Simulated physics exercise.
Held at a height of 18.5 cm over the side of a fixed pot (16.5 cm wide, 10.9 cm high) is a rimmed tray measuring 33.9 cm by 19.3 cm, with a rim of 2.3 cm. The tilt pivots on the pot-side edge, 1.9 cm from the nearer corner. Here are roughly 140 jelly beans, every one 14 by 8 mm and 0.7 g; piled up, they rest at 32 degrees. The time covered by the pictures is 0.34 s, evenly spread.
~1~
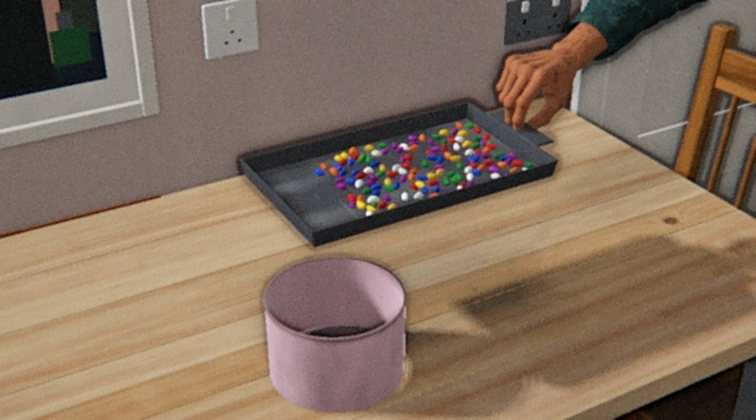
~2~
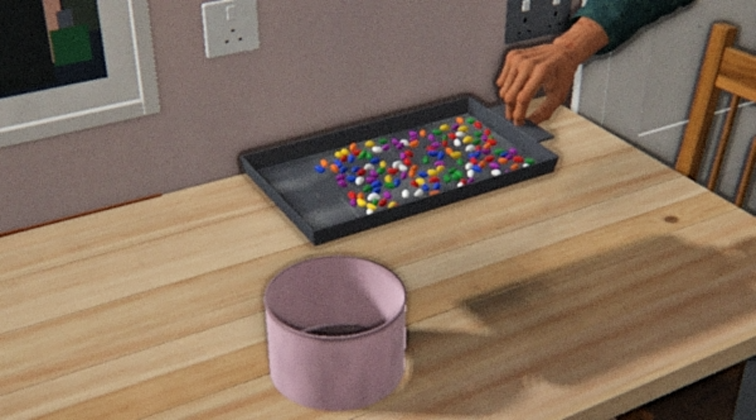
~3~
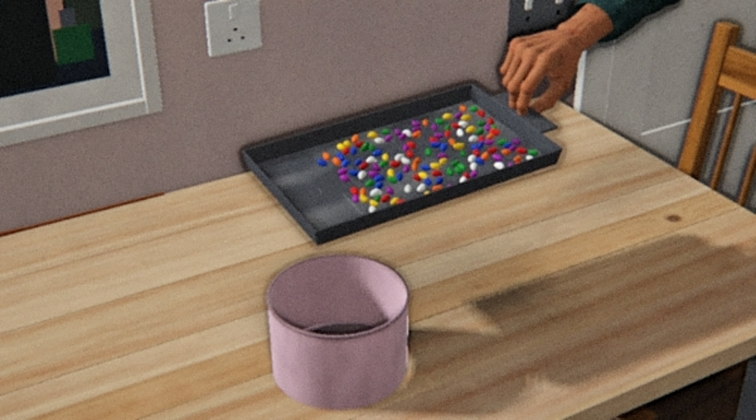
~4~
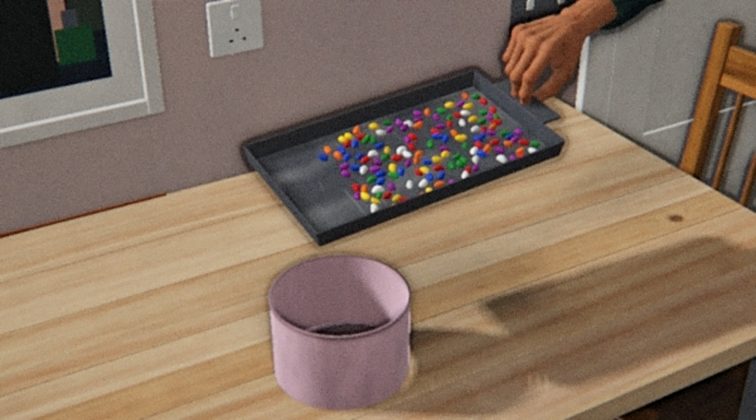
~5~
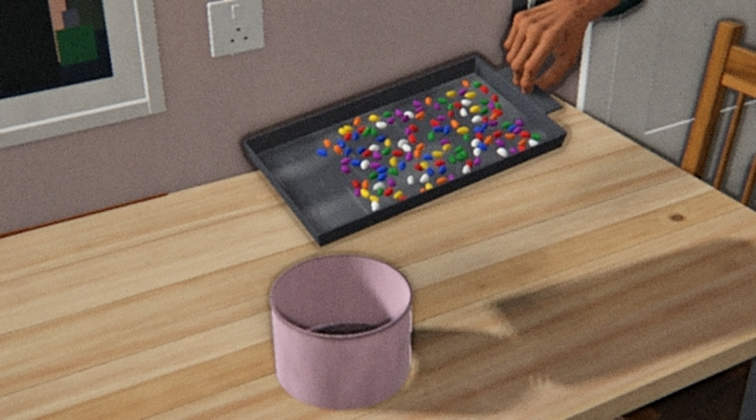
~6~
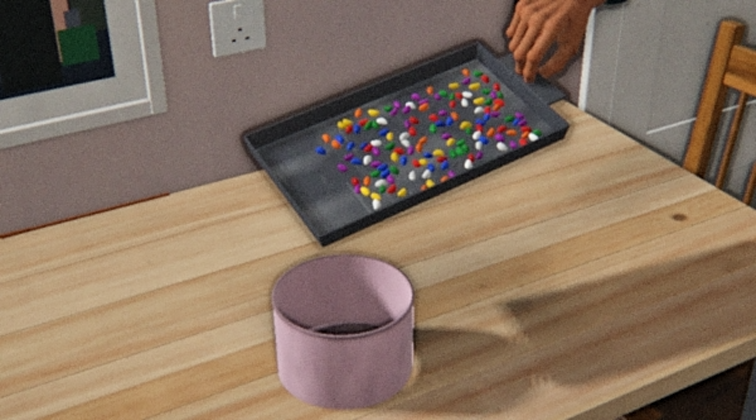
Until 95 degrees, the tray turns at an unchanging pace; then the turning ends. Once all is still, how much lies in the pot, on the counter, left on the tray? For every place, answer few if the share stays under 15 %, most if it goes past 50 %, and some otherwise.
Shares - pot: Most; counter: Few; left on the tray: Few.
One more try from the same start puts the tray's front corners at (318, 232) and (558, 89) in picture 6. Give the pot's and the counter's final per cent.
Split: Pot = 45, counter = 55.
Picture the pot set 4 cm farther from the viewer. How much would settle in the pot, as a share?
It would be near 25 per cent.
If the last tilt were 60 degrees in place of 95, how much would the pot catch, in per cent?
10 %.
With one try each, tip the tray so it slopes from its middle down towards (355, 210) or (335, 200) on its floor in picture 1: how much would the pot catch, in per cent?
That would be close to 70 per cent and then close to 30 per cent.
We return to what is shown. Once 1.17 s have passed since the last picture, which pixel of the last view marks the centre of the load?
At about (360, 209).
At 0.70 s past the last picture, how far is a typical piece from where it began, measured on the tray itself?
Displacement on the tray: About 10 cm.
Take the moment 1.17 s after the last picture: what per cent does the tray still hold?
Around 95 percent.
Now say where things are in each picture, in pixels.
In the first frame, tray tilt 0 degrees, front corners at (314, 229) and (554, 159); middle of the pieces at (425, 164); pot at (335, 295).
In the second frame, tray tilt 1 degrees, front corners at (315, 229) and (555, 156); middle of the pieces at (426, 161).
In the third frame, tray tilt 4 degrees, front corners at (317, 229) and (558, 148), lowest corner left front; middle of the pieces at (429, 153).
In the fourth frame, tray tilt 8 degrees, front corners at (318, 230) and (561, 140), lowest corner left front; middle of the pieces at (431, 145).
In the fifth frame, tray tilt 11 degrees, front corners at (319, 232) and (563, 132), lowest corner left front; middle of the pieces at (432, 137).
In the sixth frame, tray tilt 15 degrees, front corners at (321, 233) and (565, 124), lowest corner left front; middle of the pieces at (424, 141); pot at (343, 293).
Then, 0.70 s after the last picture, tilt 53 degrees; the tray holds 100 %, the pot 0 %.
Then, 1.17 s after the last picture, tilt 78 degrees; the tray holds 95 %, the pot 5 %.
Then, 1.71 s after the last picture, tilt 95 degrees; the tray holds 5 %, the pot 85 %.
In the end, pot 90 %, counter 5 %, tray 0 %.
